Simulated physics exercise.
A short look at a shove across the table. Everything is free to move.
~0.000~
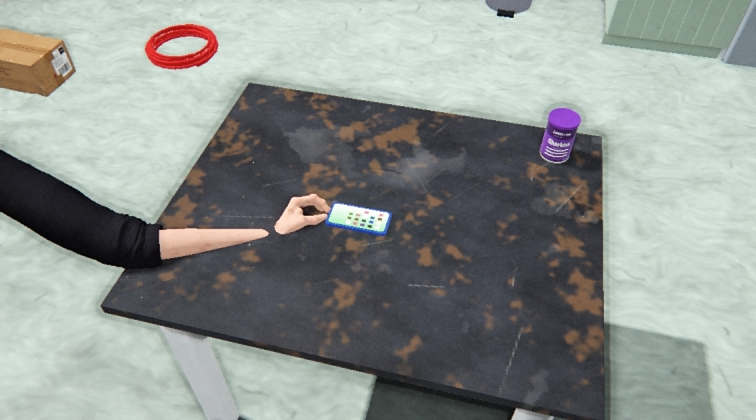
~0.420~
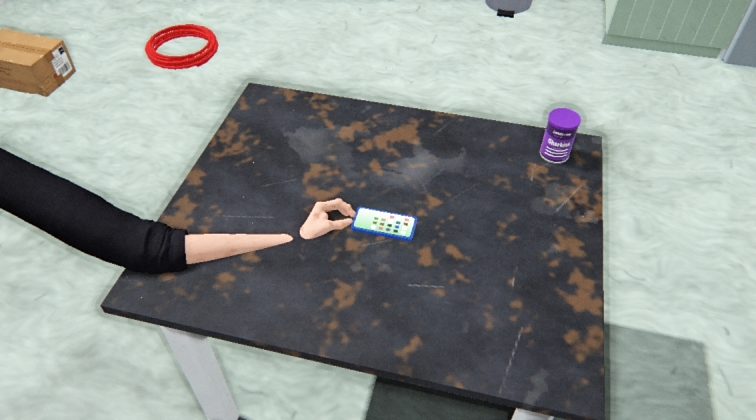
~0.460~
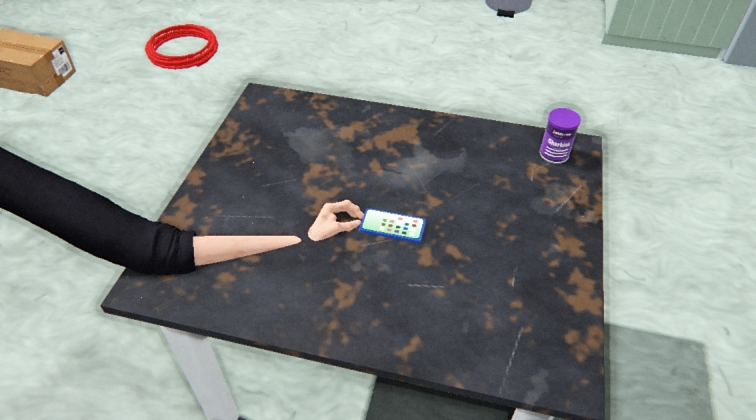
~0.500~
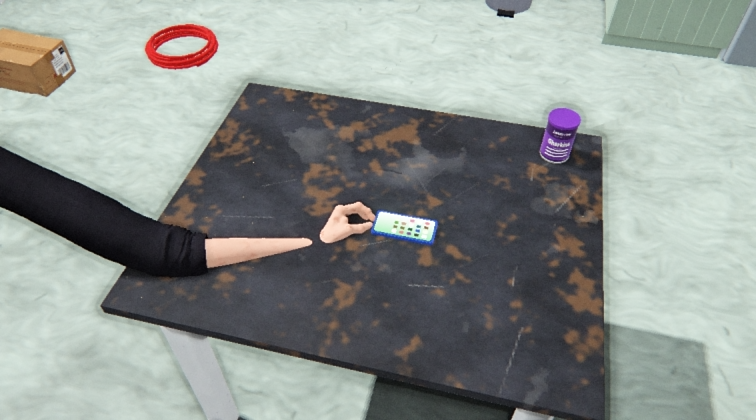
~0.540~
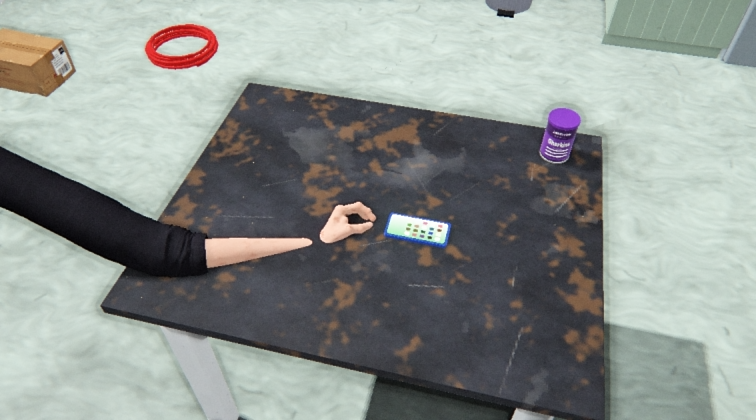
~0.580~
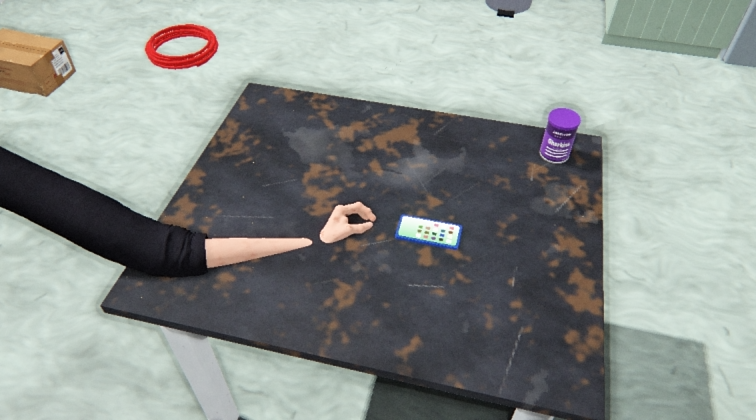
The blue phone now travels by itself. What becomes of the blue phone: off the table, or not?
The blue phone is still on the table.
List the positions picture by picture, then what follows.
The first picture shows under the hand; blue phone (359, 219).
The second picture shows under the hand; blue phone (384, 224).
The third picture shows under the hand; blue phone (393, 225).
The fourth picture shows blue phone (405, 227).
The fifth picture shows blue phone (417, 230) shifted a little.
The sixth picture shows blue phone (429, 232) shifted a little.
After 0.68 s, blue phone shifted about its own width near (450, 236).
After 0.78 s, blue phone shifted about its own width near (460, 238).
In the end (1.3 s), moved from the start, blue phone. At the end, from the last picture's camera, blue phone near (461, 238).
